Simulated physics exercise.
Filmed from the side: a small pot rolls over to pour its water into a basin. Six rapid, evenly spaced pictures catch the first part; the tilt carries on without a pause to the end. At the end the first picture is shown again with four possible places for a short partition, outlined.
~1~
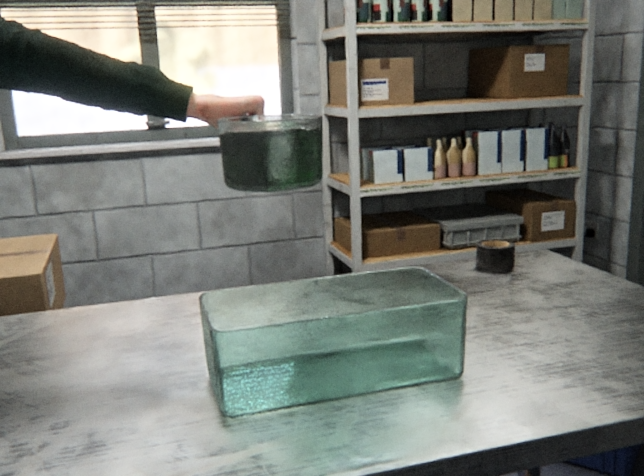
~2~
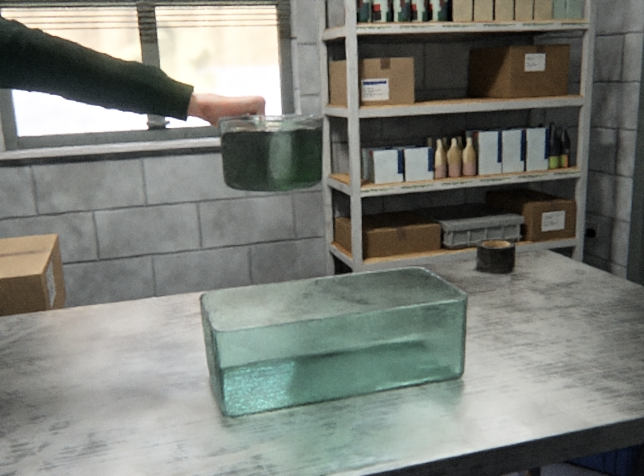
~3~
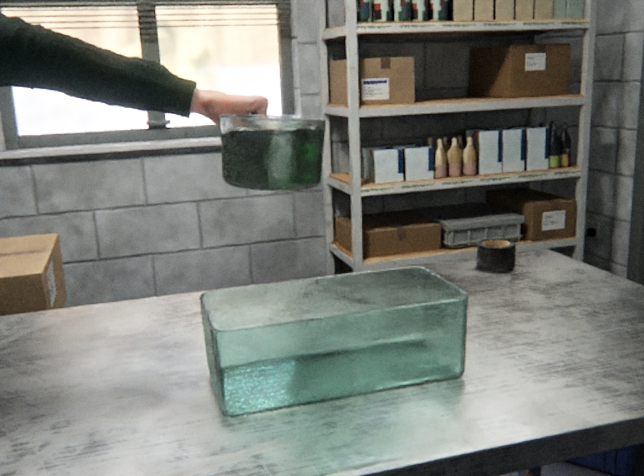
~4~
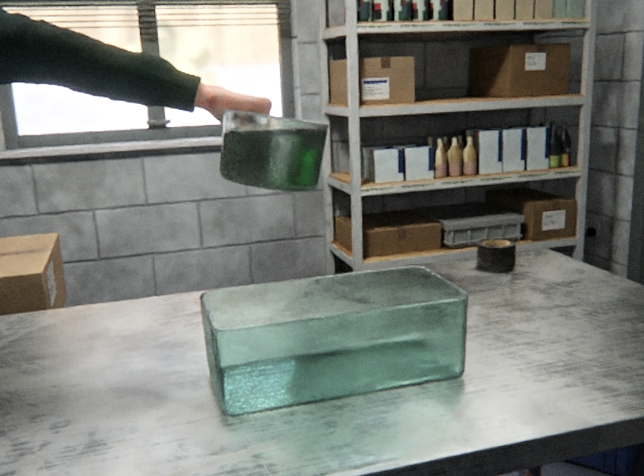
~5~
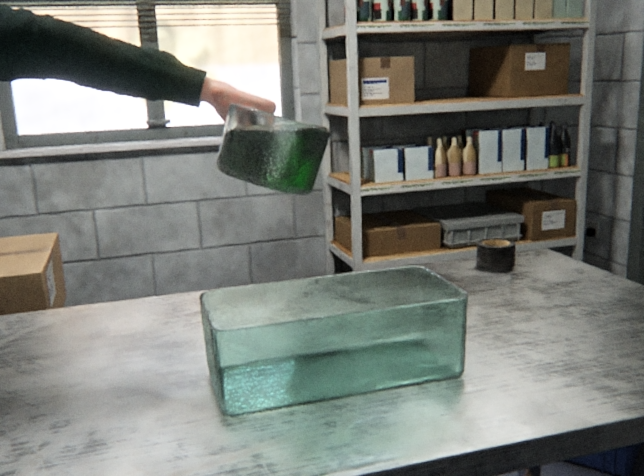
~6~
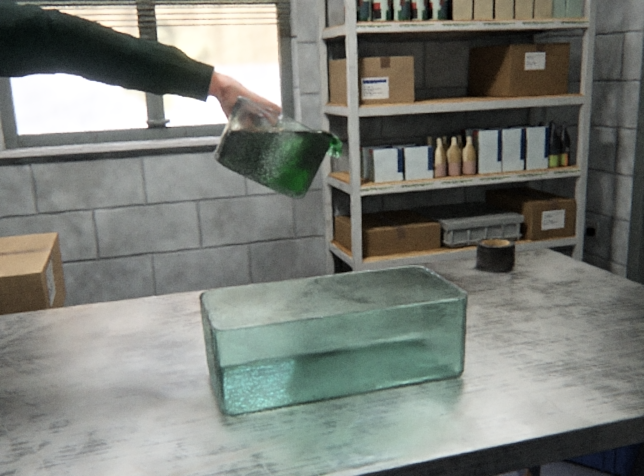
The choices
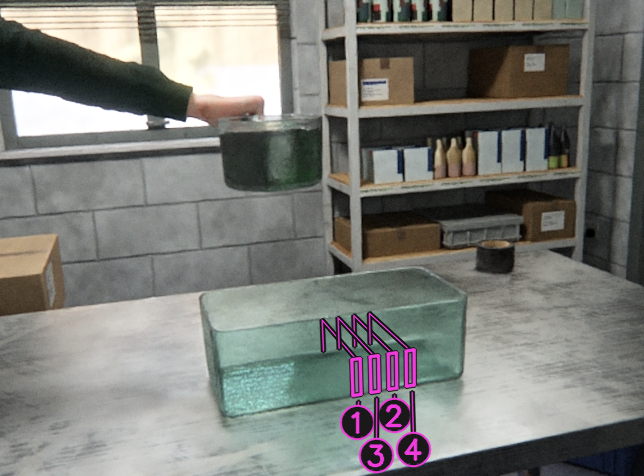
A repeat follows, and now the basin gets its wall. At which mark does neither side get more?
Use place 4.
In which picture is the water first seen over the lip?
Picture 5.
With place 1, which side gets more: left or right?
The right one.
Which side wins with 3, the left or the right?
More ends on the right.
On the marked copy, 1 at (358, 401); 2 at (394, 395); 3 at (376, 398); 4 at (412, 392).
For place 1, about 4 % ends left of the wall and 95 % right of it.
For place 2, about 20 % ends left of the wall and 79 % right of it.
For place 3, about 6 % ends left of the wall and 93 % right of it.
For place 4, about 45 % ends left of the wall and 53 % right of it.
